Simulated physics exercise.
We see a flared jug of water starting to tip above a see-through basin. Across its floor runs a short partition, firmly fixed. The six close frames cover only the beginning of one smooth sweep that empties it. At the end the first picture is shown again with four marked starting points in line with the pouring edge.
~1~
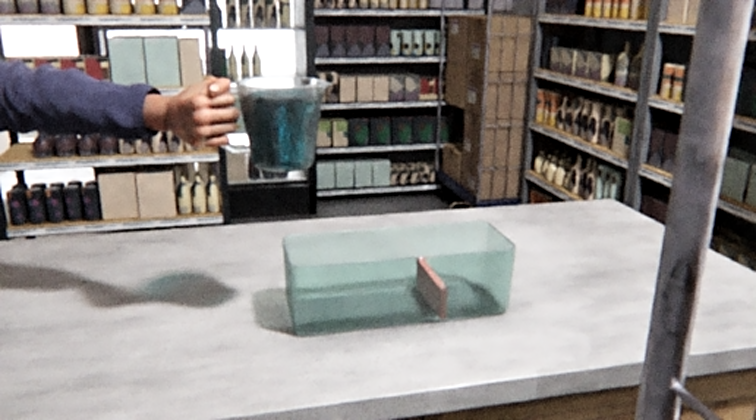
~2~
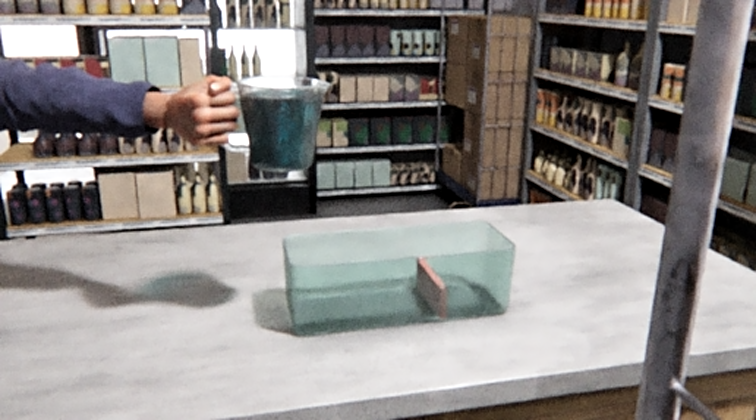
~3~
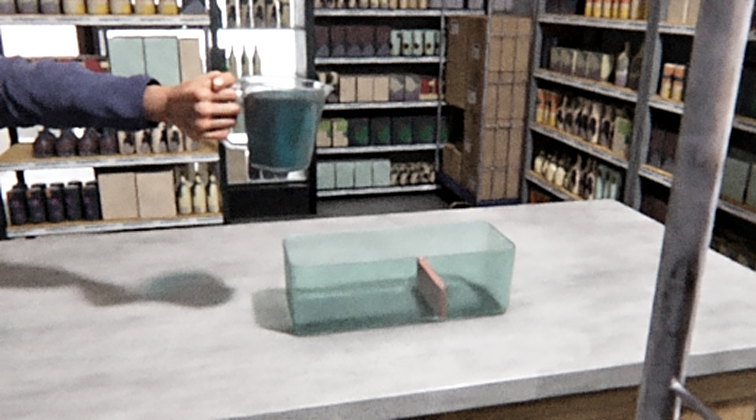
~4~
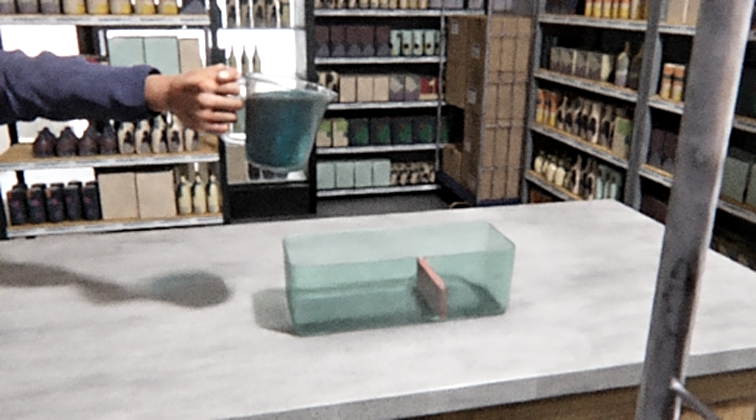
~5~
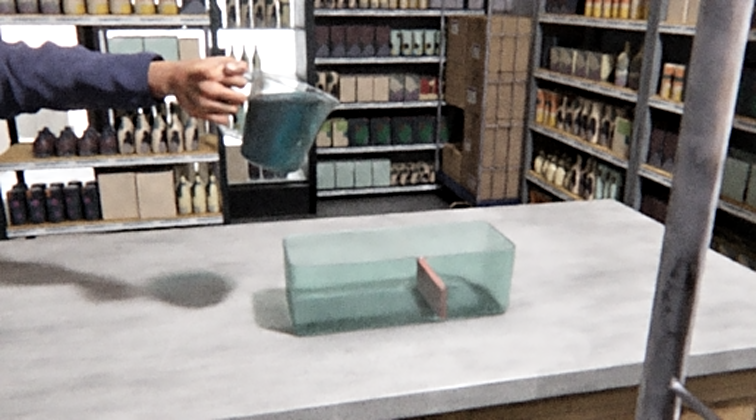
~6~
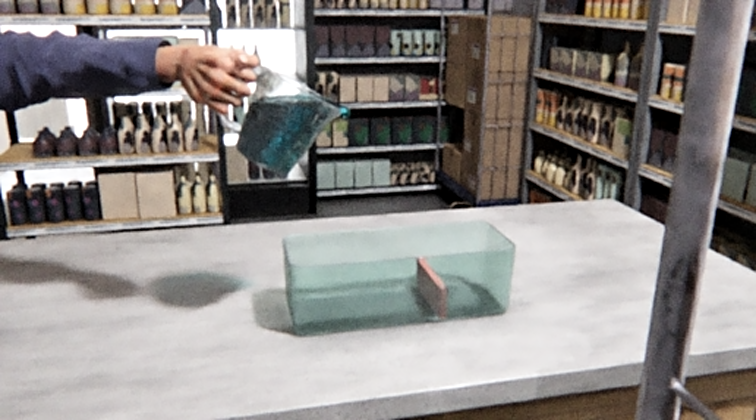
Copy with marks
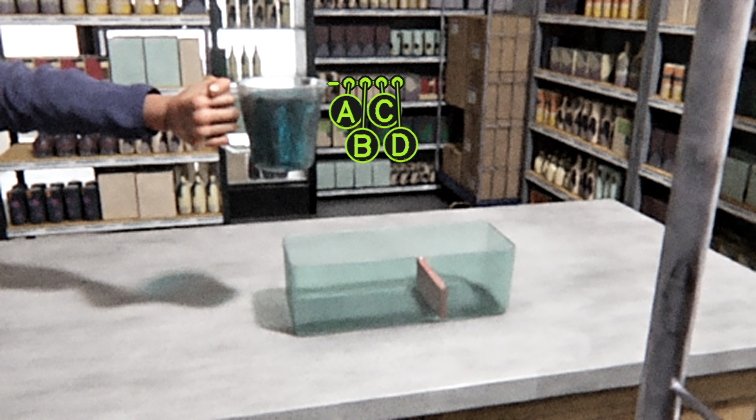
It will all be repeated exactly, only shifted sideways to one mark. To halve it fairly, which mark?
C works best here.
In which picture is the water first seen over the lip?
In picture 6.
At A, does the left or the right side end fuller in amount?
More ends on the left.
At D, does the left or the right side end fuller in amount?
The right side.
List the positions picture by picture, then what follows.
Upright, lip at (329, 83); basin from (294, 334) to (507, 310); top of the wall at (431, 273); nothing has left yet, in the first frame.
Upright, lip at (330, 84); nothing has left yet, in the second frame.
Tipped about 5°, lip at (332, 88); nothing has left yet, in the third frame.
Tipped about 12°, lip at (336, 94); nothing has left yet, in the fourth frame.
Tipped about 20°, lip at (339, 102); nothing has left yet, in the fifth frame.
Tipped about 30°, lip at (342, 112); water is over the lip, down to (342, 112), in the sixth frame.
In lime, A at (349, 83); B at (365, 83); C at (381, 82); D at (397, 82).
With A, about 93 % ends left of the wall and 3 % right of it; 4 % is lost outside.
With B, about 81 % ends left of the wall and 13 % right of it; 7 % is lost outside.
With C, about 44 % ends left of the wall and 54 % right of it.
With D, about 11 % ends left of the wall and 88 % right of it.
